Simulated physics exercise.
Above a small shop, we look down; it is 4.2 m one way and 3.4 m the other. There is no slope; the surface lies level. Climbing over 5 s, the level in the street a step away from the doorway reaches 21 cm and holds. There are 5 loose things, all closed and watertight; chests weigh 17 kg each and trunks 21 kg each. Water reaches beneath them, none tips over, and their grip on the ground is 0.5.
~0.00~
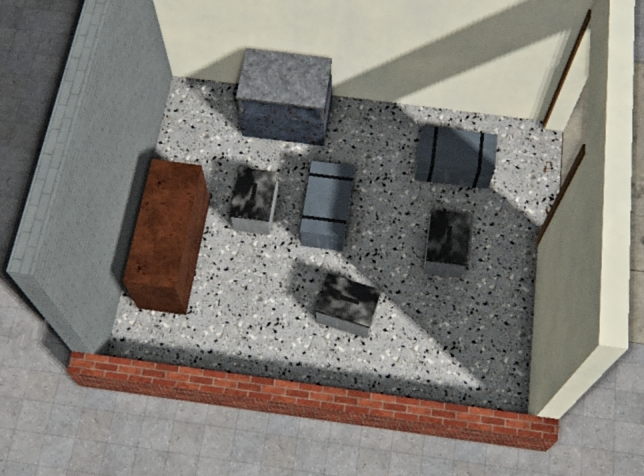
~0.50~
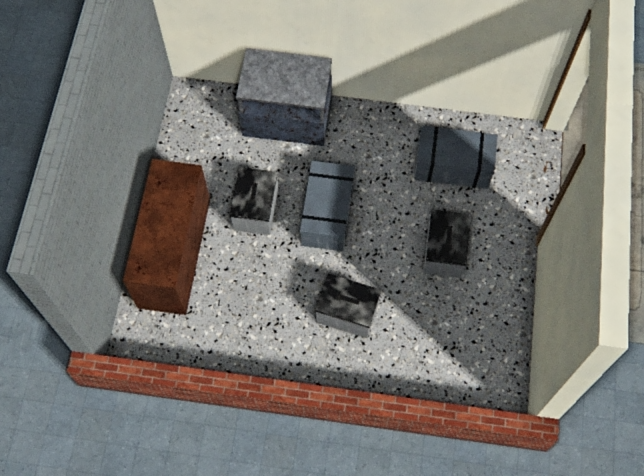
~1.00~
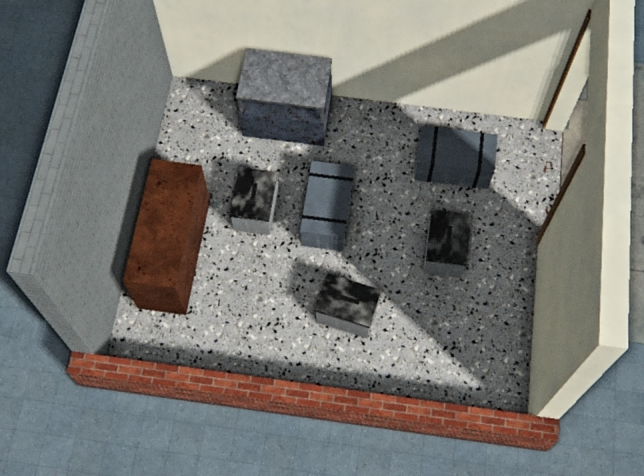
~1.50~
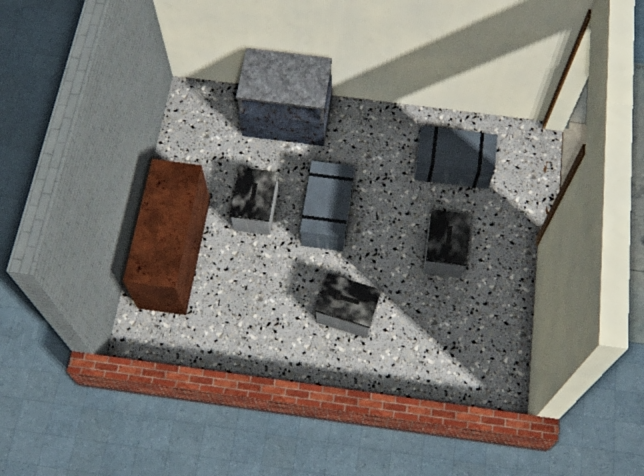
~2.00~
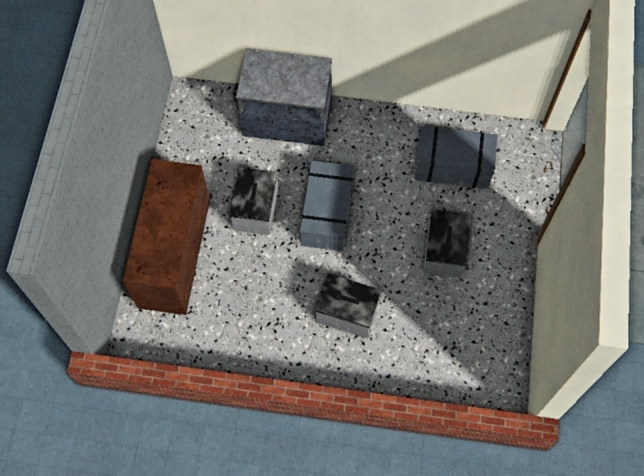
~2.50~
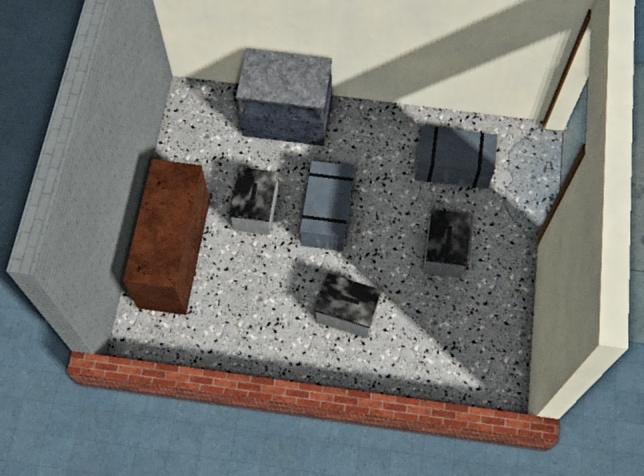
Blue water spreads around a small roofless room, then creeps in through the right doorway.
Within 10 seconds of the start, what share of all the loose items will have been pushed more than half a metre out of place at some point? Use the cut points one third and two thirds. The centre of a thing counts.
It falls from one third to two thirds.
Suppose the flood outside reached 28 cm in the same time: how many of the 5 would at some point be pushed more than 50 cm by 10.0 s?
It would come to 4 of them.
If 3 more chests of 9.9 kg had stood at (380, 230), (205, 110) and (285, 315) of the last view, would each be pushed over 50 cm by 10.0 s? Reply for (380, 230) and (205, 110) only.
In turn: Beyond the mark, within the mark.
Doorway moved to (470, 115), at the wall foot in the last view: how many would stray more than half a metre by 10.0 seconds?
So the tally would be 3.
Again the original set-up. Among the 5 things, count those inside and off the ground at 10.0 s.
My tally comes to 3.
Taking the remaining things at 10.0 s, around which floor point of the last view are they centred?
Close to pixel (288, 281).
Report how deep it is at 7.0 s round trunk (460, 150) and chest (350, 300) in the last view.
Around 10 cm and 4 cm.
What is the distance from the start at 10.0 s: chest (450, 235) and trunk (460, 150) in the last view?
In that order: 100 cm, 200 cm.
After 3.5 s 0 of 5 are over 50 cm from their spots; 0 afloat.
After 4.5 s 0 of 5 are over 50 cm from their spots; 0 afloat.
After 7.0 s 2 of 5 are over 50 cm from their spots; 1 afloat.
After 10.0 s 3 of 5 are over 50 cm from their spots, and 3 have been at some point; 3 afloat.
